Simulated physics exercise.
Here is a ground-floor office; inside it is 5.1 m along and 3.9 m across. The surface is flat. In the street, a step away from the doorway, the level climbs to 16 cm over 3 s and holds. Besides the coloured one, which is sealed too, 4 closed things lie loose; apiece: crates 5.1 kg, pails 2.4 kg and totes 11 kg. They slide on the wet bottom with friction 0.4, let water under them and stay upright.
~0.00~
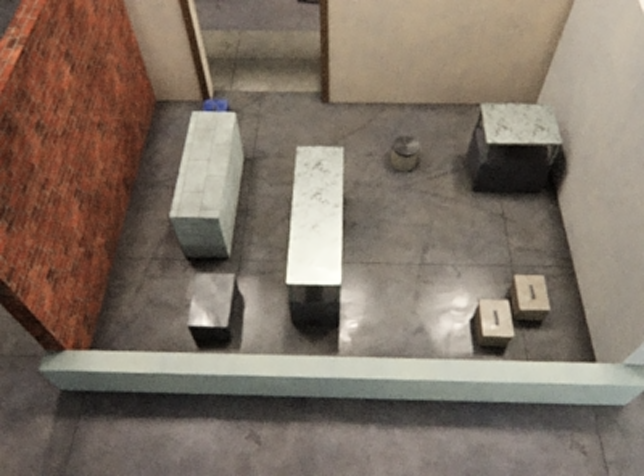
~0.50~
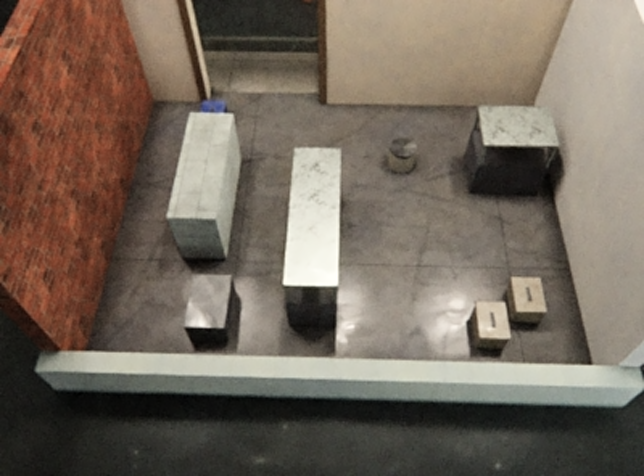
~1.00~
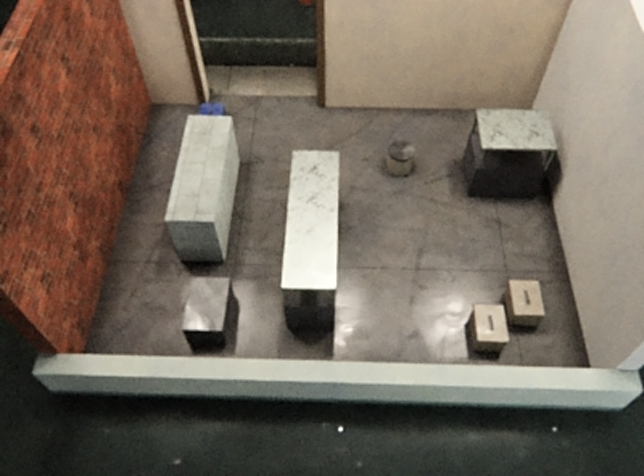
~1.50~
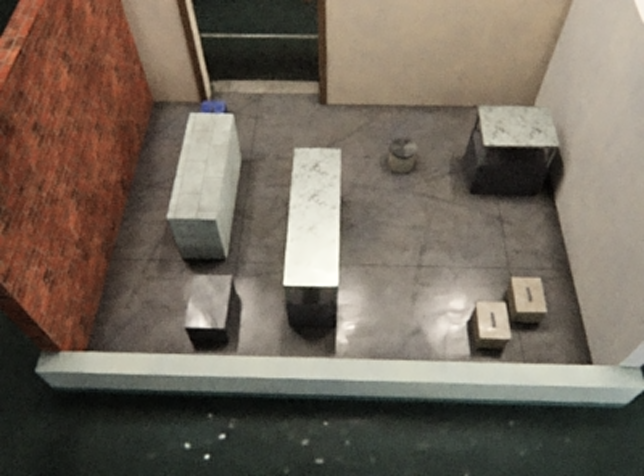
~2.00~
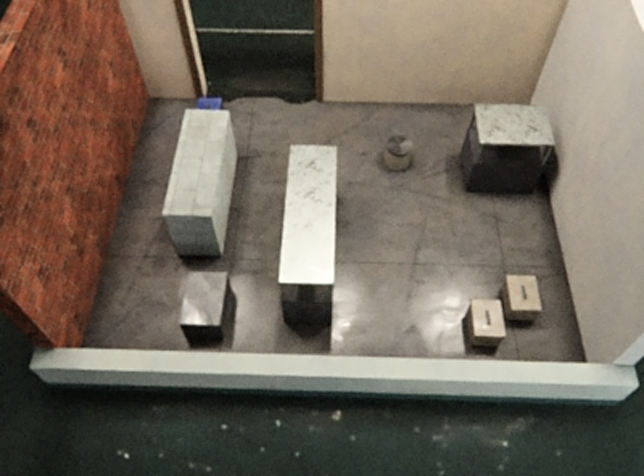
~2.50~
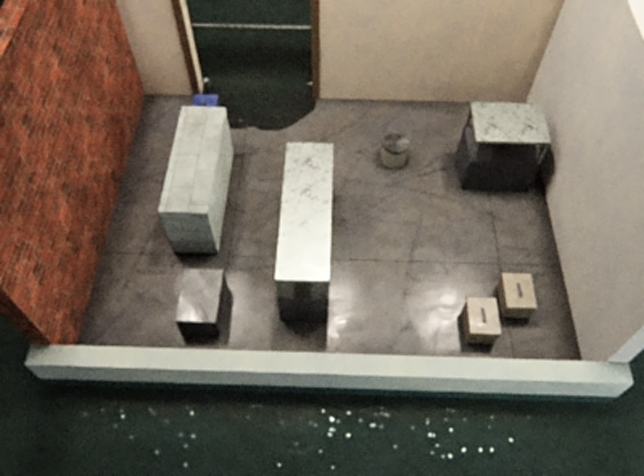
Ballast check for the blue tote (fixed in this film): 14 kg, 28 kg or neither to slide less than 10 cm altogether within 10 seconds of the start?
I expect that only the higher weight holds it.
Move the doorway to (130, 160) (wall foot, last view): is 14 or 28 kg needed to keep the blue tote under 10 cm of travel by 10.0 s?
In that case only the larger load is enough.
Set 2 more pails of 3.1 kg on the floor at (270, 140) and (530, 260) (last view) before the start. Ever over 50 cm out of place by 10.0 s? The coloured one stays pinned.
In that order: More, past it.
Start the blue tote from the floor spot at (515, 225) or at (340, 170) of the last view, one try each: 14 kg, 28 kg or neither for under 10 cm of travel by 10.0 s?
In that order: Either load holds; it takes the larger.
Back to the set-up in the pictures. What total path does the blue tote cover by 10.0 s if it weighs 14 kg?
About 30 cm.
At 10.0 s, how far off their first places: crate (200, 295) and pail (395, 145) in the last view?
In turn: 30 cm, 100 cm.
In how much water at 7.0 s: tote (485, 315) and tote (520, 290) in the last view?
Roughly 2 and 2 cm.
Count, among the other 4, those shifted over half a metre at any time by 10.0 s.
2 of them.
After 3.5 s the blue tote would be 0 cm from its start with 14 kg and 0 cm from its start with 28 kg; 4 cm of water round it then.
After 4.5 s the blue tote would be 7 cm from its start with 14 kg and 0 cm from its start with 28 kg; 6 cm of water round it then.
After 7.0 s the blue tote would be 12 cm from its start with 14 kg and 0 cm from its start with 28 kg; 8 cm of water round it then.
After 10.0 s the blue tote would be 30 cm from its start with 14 kg and 0 cm from its start with 28 kg; 8 cm of water round it then.
